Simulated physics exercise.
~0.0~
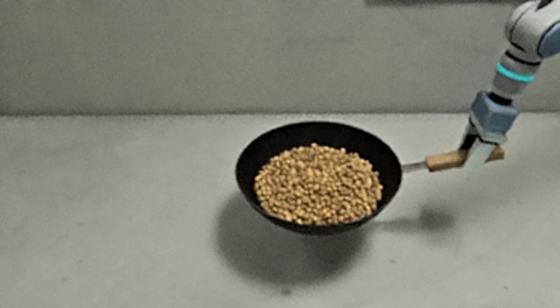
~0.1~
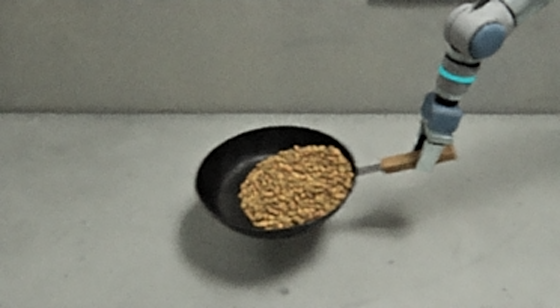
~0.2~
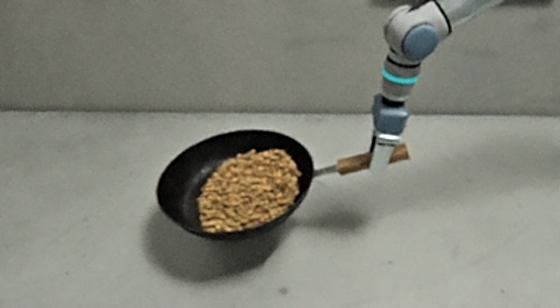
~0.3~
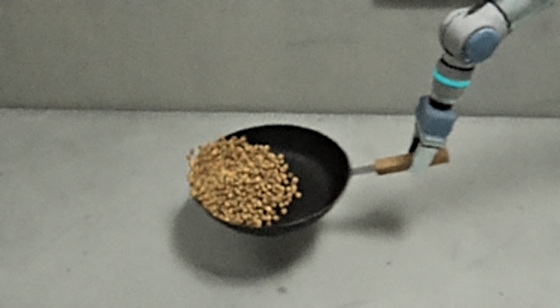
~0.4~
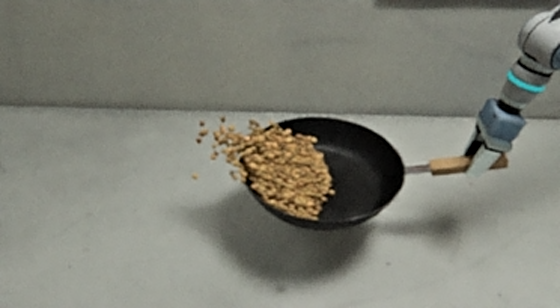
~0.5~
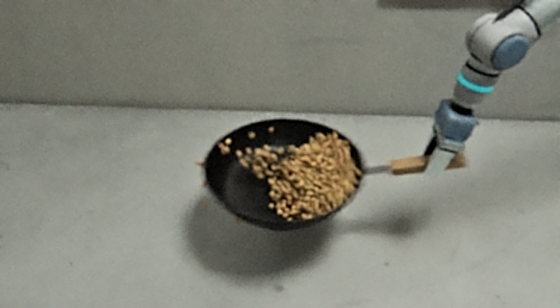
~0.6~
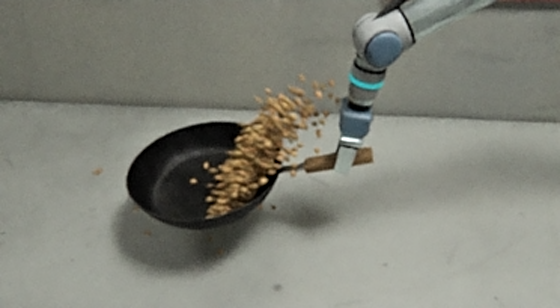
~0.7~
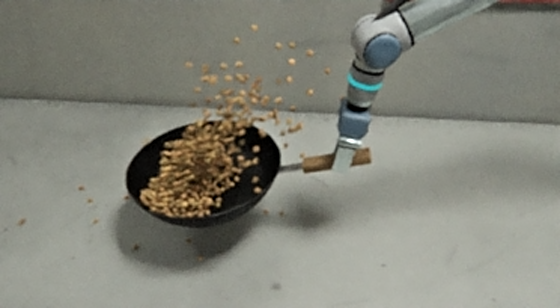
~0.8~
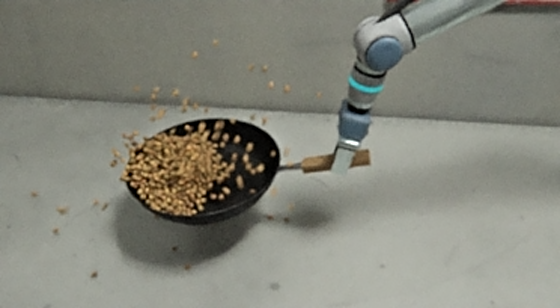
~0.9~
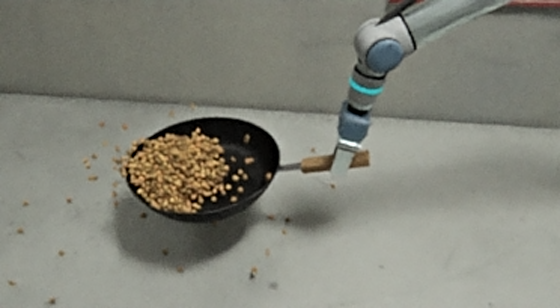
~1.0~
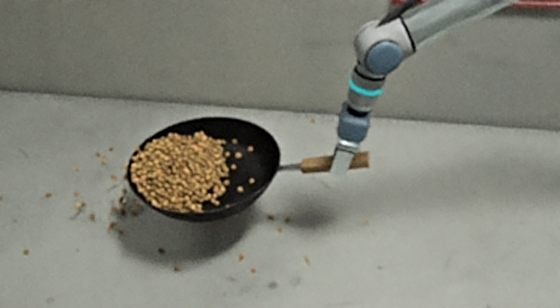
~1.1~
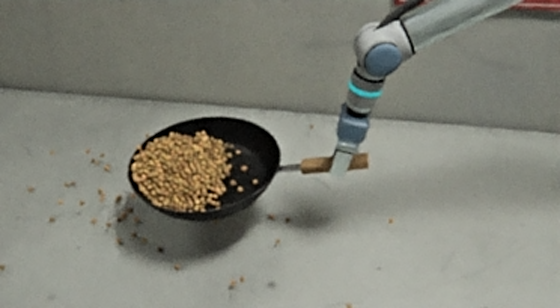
Over a grey surface, a robot arm jerks a pan of chickpeas about, spilling some.
